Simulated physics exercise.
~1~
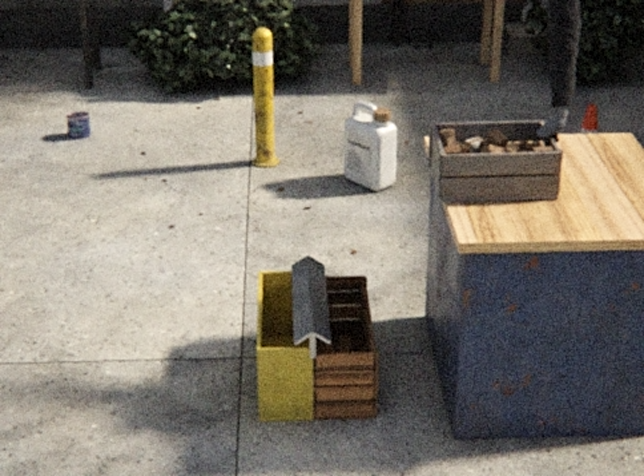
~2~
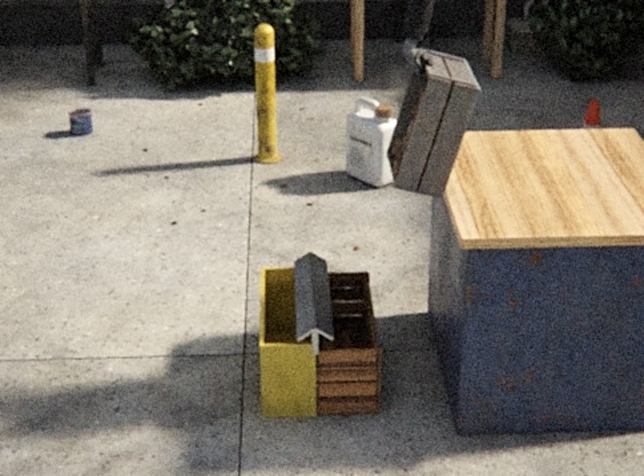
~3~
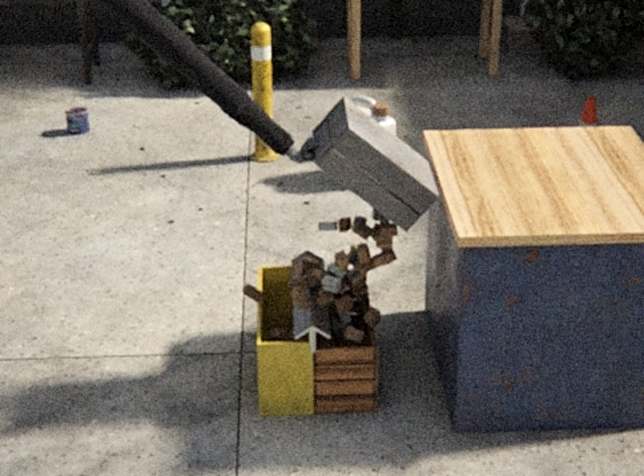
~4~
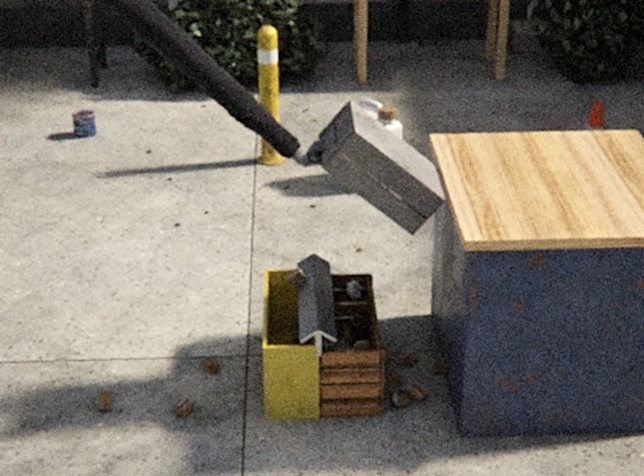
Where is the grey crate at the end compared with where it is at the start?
At the start the grey crate sits upright on the bench top at right. By the end it is further left, held tipped over in the air beside the bench, above the wooden trough and a little to its right.
